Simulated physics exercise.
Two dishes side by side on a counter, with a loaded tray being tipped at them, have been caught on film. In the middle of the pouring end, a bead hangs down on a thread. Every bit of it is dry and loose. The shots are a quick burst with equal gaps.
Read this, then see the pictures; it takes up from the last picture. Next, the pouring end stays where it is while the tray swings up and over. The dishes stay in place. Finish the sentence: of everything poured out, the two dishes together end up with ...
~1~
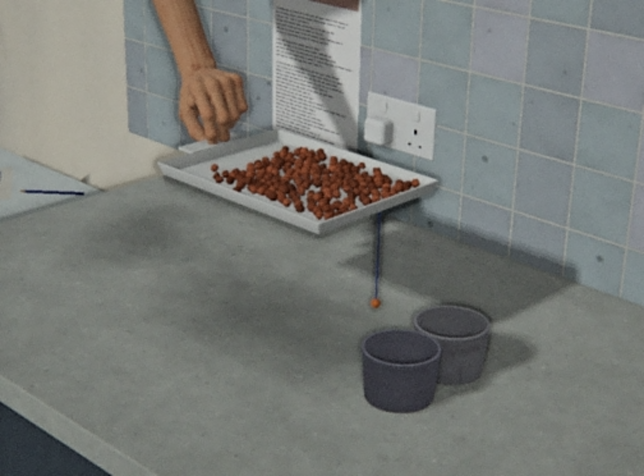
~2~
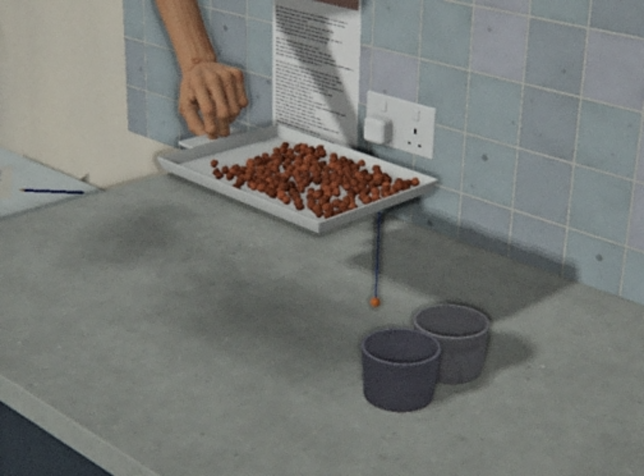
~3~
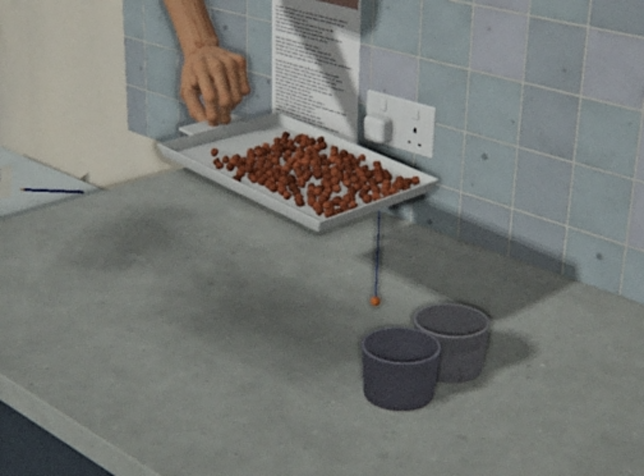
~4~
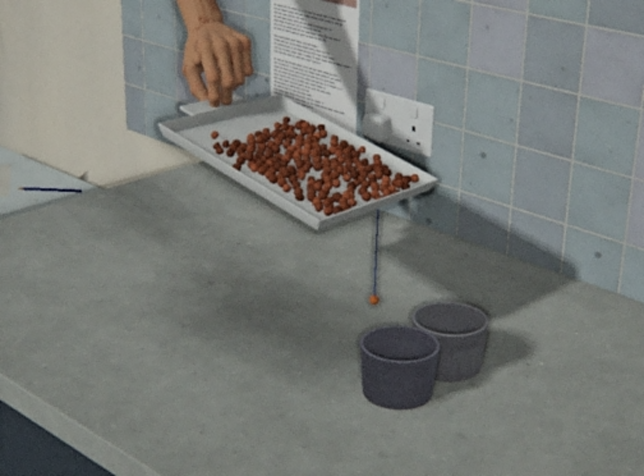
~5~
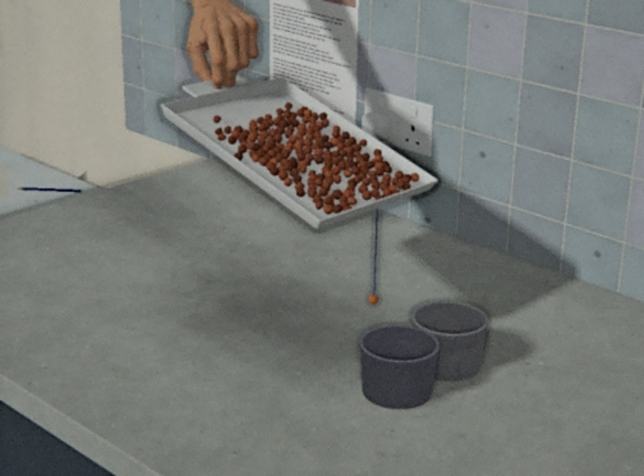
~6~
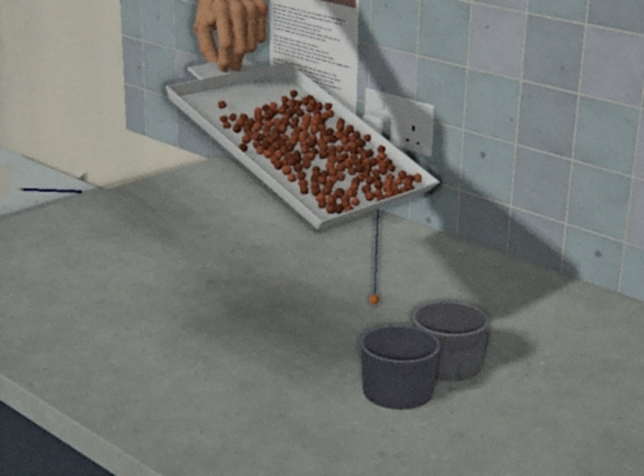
They end up with the majority of it.
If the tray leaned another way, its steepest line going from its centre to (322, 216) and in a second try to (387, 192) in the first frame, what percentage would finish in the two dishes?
Shares, approx.: 20 %, then 20 %.
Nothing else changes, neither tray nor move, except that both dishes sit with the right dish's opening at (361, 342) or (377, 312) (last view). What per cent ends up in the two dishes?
Around 20 and around 0 per cent, in that order.
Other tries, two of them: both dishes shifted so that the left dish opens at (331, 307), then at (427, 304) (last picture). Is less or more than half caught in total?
First try: A minority; second try: A minority.
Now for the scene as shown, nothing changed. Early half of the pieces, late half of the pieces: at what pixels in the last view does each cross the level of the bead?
Early half (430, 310), late half (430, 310).
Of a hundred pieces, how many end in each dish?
Looks like close to 30 % lands in the left dish and close to 40 % in the right one.
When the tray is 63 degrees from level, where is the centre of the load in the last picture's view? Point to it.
Somewhere about (370, 161).
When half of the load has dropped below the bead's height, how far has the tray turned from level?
Around 105 degrees of turn.
Shortly afterwards, tray tipped steeply; all but a few on the tray; only a few in the air.
Next, tray tipped right over; near a quarter on the tray; a little in the left dish; a little in the right dish; a little outside both; near half in the air.
Some moments later, tray tipped past a quarter turn; near a quarter in the left dish; near a third in the right dish; near a third outside both.
In the end, tray tipped past a quarter turn; near a quarter in the left dish; near a third in the right dish; near a third outside both.
